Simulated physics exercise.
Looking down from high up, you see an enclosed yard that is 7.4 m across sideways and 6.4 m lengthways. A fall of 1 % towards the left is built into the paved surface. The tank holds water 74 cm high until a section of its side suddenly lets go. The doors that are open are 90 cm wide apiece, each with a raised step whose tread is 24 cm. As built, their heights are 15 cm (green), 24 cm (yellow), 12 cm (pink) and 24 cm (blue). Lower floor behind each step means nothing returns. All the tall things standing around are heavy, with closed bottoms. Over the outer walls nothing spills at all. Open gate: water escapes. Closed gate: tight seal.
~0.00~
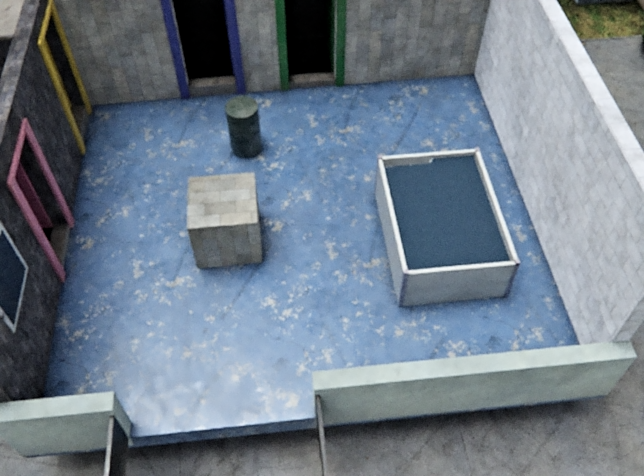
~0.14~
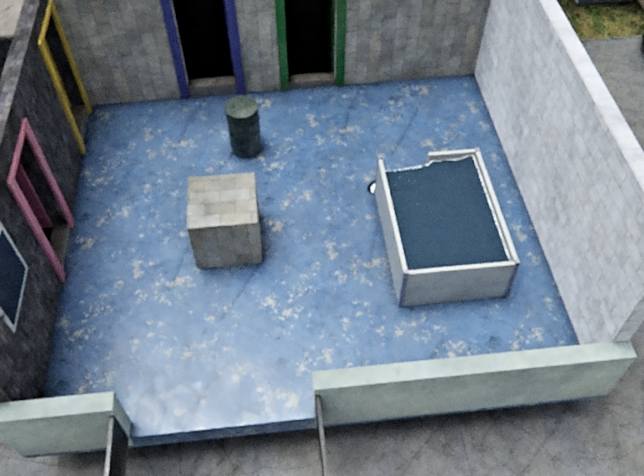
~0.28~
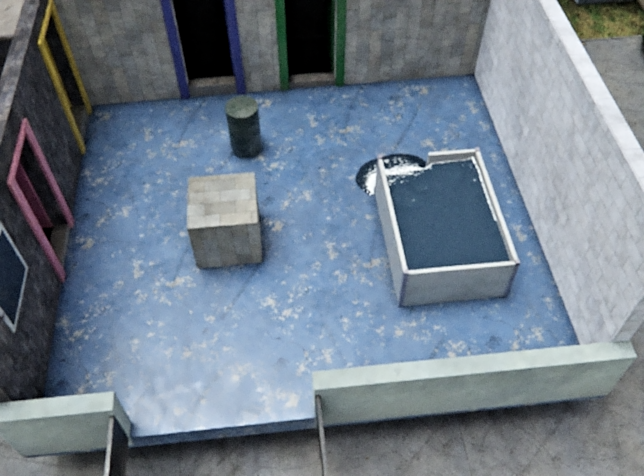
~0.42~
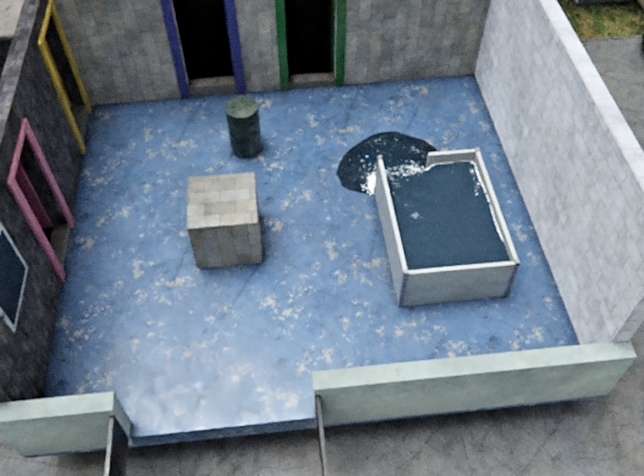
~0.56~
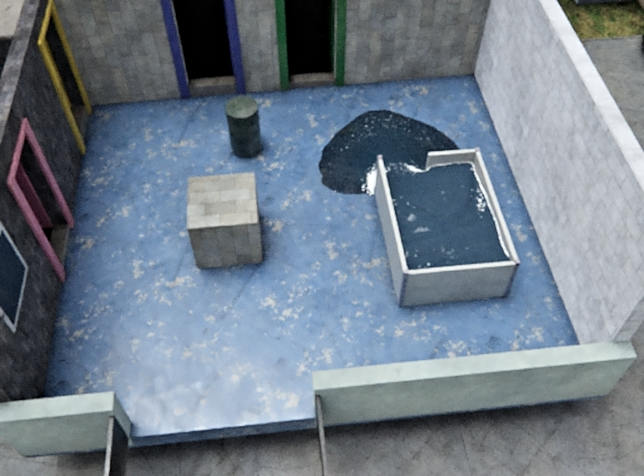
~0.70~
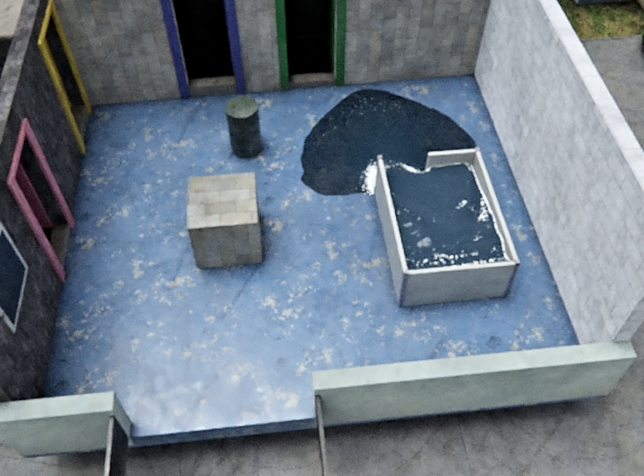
Dark water pouring from a gap in the far side of a pale rectangular tank, spreading across a blue patterned yard floor.
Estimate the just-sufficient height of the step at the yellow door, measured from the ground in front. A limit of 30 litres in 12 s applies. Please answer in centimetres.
I would say 14 cm.
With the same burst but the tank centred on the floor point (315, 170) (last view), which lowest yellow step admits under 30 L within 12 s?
Roughly 20 centimetres.
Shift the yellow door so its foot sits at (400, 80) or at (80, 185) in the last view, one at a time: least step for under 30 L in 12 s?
Minimums: Roughly 20 cm and 7.0 cm.
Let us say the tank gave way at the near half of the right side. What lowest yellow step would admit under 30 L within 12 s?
In that case about 9.0 cm.
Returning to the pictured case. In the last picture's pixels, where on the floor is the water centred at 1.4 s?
Approximately (415, 204).
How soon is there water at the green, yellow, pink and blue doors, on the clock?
Arrival: Green 1.0 s, yellow 2.8 s, pink 4.0 s, blue 1.6 s.
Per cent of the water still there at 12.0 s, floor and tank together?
What remains is some 90 per cent of the water.
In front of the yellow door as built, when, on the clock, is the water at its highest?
It peaks at about 3.8 s.
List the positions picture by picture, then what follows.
Still water, 74 cm deep, in the tank at (443, 210); the yellow door at (69, 88) is dry, in the first picture.
The gap is on the far side, the front 0.3 m out at a hidden place; the back of the tank holds 74 cm, in the second picture.
The gap is on the far side, the front 0.8 m out at a hidden place; the back of the tank holds 74 cm, in the third picture.
The gap is on the far side, the front 1.4 m out at (377, 137); the back of the tank holds 74 cm, in the fourth picture.
The front is at (369, 115), 2.0 m from the gap on the far side; 3.4 m2 of floor is wet, 73 cm left at the back, in the fifth picture.
Water pours out on the far side and has run 2.6 m, to (358, 95); about 4 cm deep outside, 64 cm at the back; 4.1 m in a straight line remain to the yellow door at (69, 88), in the sixth picture.
After 1.4 s water covers 25 % of the floor, deepest (40 cm) near (389, 189); it has not reached the yellow door.
After 3.0 s water covers 30 % of the floor, deepest (24 cm) near (389, 189); 14 cm at the yellow door, 0 litres in over its 24 cm step.
After 12.0 s water covers 90 % of the floor, deepest (12 cm) near (51, 355); 10 cm at the yellow door, 0 litres in over its 24 cm step.
At the yellow door as built, the water arrived by 2.8 s and peaked near 20 cm at 3.8 s.
With a step of 12 cm, 68 litres would have come in within the 12 s; with 16 cm, 12 litres. So under 30 litres takes about 14 cm.
